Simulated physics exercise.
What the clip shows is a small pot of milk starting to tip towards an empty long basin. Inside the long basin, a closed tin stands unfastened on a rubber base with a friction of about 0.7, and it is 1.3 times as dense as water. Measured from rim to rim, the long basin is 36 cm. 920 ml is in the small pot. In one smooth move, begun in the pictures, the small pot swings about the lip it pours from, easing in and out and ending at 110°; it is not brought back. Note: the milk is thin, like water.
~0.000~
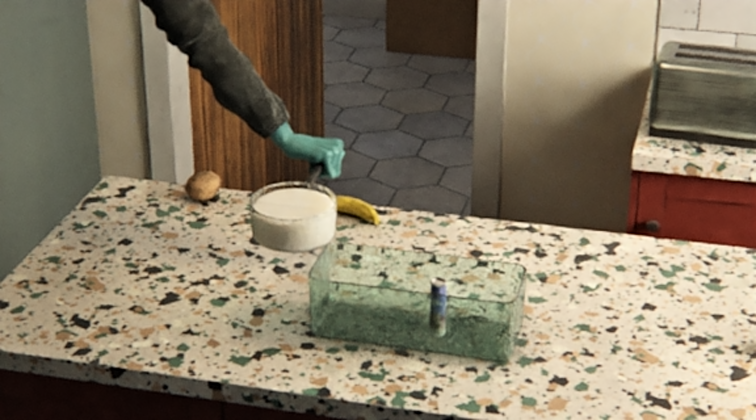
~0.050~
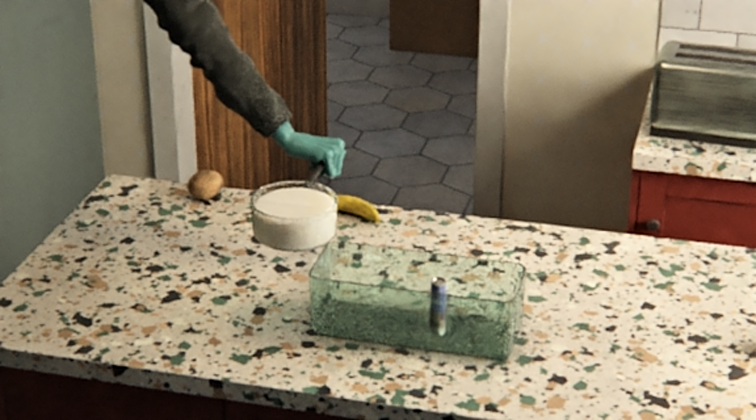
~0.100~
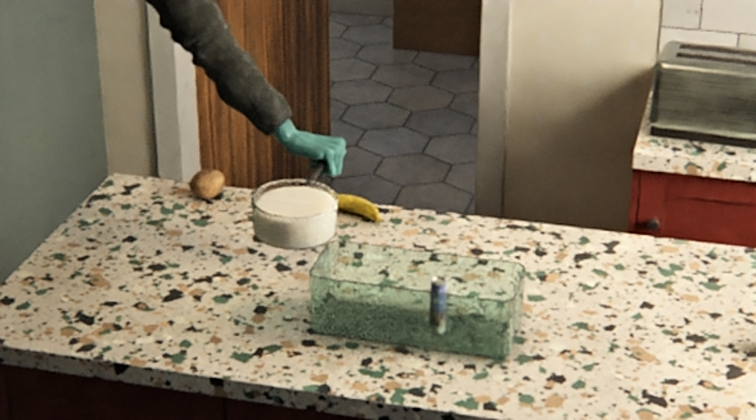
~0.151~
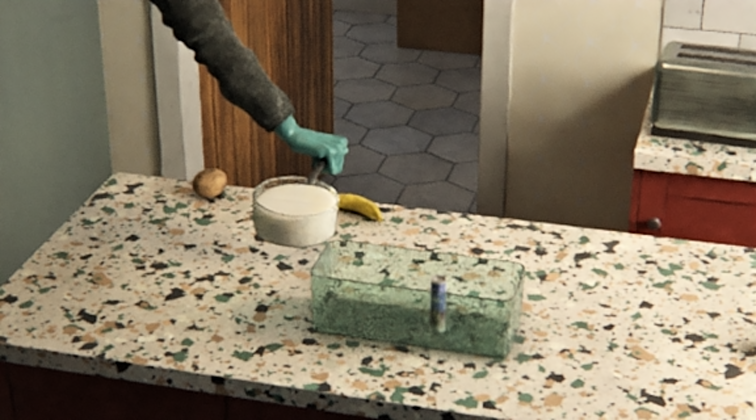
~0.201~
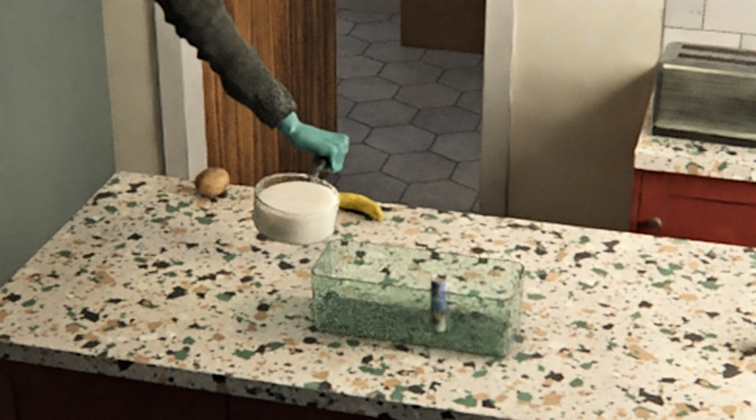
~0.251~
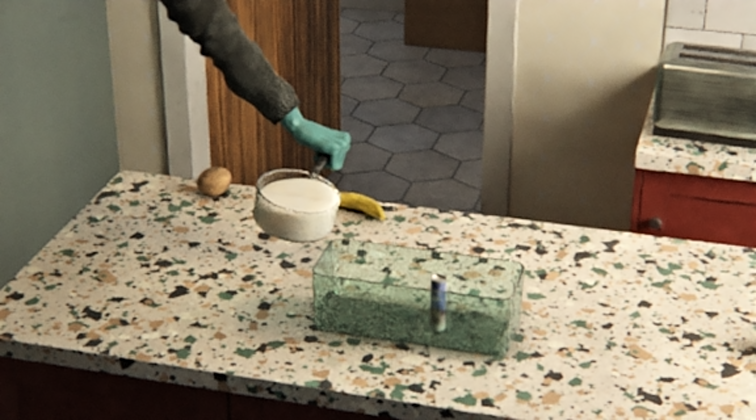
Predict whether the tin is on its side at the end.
The tin is not on its side.
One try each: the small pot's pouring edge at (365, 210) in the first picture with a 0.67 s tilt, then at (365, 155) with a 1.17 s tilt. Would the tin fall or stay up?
The tin overturns the first time and overturns the second time.
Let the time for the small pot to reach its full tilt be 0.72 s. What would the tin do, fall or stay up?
The tin tumbles.
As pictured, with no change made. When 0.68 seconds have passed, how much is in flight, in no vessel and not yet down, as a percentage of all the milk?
Roughly 38 percent.
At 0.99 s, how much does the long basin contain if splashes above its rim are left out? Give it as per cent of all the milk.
Roughly 84 percent of it.
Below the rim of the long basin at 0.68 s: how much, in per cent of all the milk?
Some 16 per cent.
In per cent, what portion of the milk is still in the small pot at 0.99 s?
About 6 % is still there.
Then, 0.68 s in, the tilt is 68° and 48 per cent is still to pour; the tin stands where it began.
Then, 0.99 s in, the tilt is 104° and 6 per cent is still to pour; the tin stands where it began.
Then, 1.32 s in, the tilt is 110° and 0 per cent is still to pour; the tin stands where it began.
Then, 1.67 s in, the tilt is 110° and 0 per cent is still to pour; the tin stands where it began.
Finally, the tin stands where it began.
